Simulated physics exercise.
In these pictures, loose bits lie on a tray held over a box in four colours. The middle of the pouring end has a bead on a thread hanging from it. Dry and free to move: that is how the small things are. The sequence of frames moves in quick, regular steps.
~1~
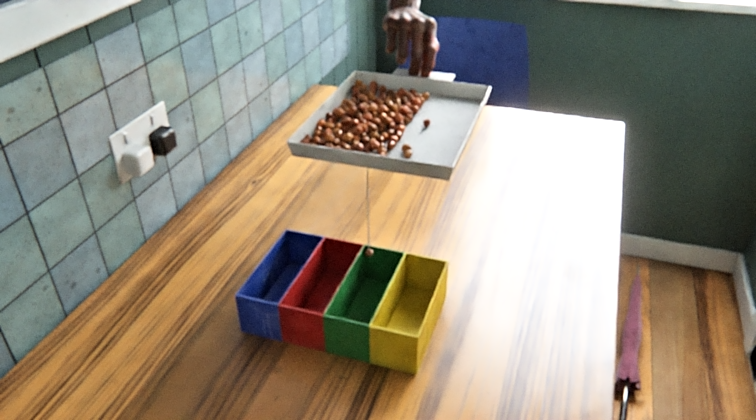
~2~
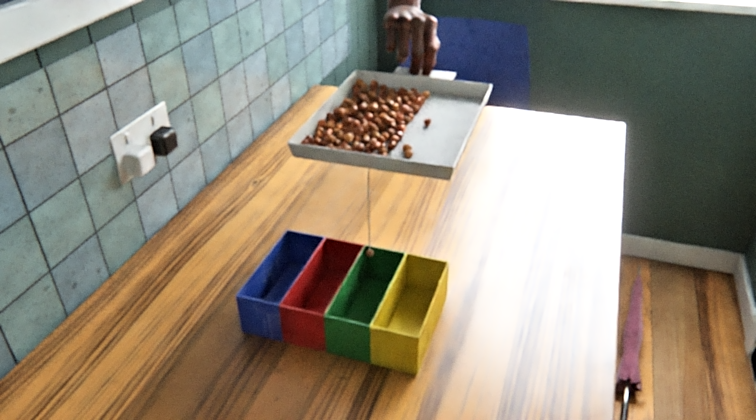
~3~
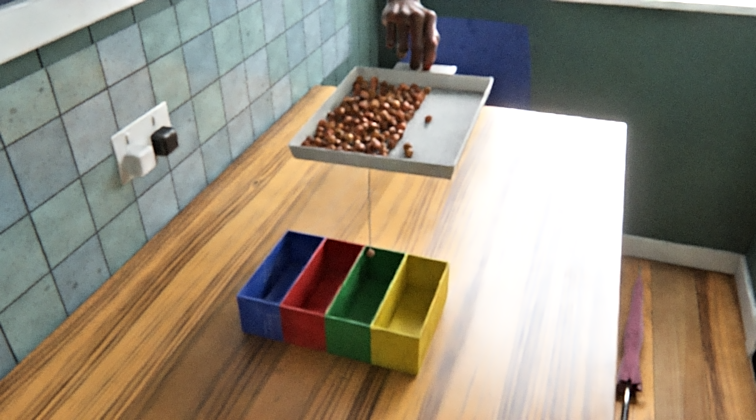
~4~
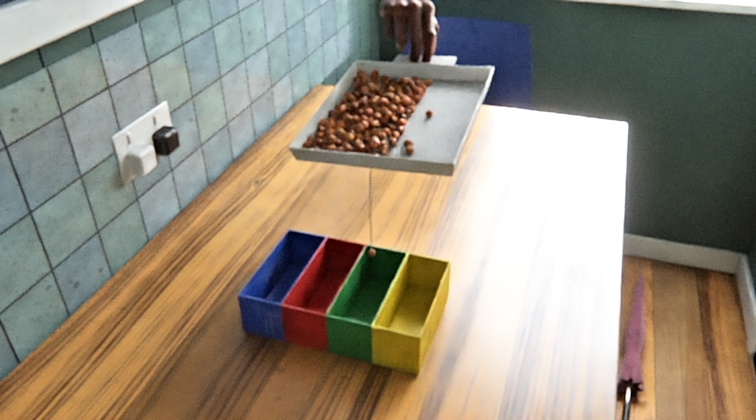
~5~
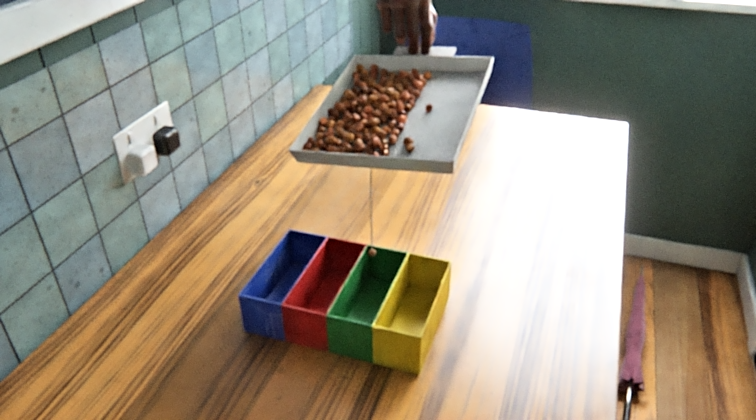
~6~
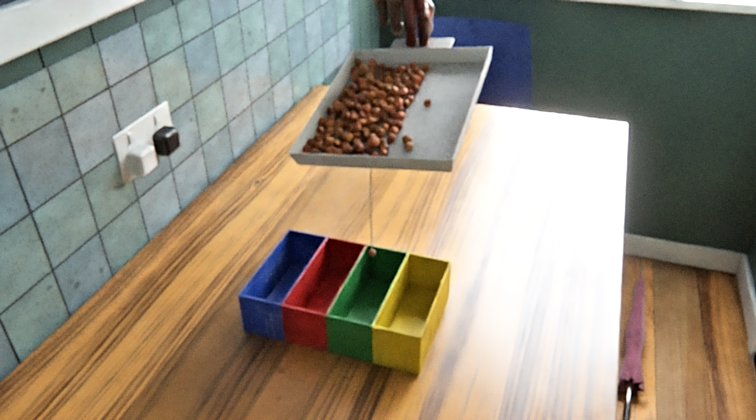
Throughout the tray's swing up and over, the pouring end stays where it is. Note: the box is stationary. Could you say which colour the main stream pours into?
It pours into the blue cell.
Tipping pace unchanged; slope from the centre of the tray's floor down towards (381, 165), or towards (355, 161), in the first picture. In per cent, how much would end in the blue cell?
Lab note: Try one about 0 %, try two 40 %.
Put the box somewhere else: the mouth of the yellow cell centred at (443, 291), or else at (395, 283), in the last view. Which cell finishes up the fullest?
First: That blue cell. Second: The red cell.
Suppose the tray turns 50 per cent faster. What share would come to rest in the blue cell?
Roughly 50 %.
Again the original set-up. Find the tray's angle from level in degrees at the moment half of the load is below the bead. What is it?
About 105° of tilt.
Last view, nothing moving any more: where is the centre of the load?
Somewhere close to (303, 292) in the last picture.
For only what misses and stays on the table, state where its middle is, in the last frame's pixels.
Roughly pixel (263, 267).
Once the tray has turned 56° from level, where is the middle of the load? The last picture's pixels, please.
At about (340, 109).
Shortly afterwards, tray tipped steeply; all but a few on the tray; only a few falling or outside the box.
Next, tray tipped right over; all but a few on the tray; a little in the blue cell; only a few in the red cell; only a few falling or outside the box.
Some moments later, tray tipped past a quarter turn; near half in the blue cell; near a third in the red cell; only a few in the green cell; a little falling or outside the box.
In the end, tray tipped past a quarter turn; near half in the blue cell; near a third in the red cell; only a few in the green cell; none at all in the yellow cell; a little outside the box.
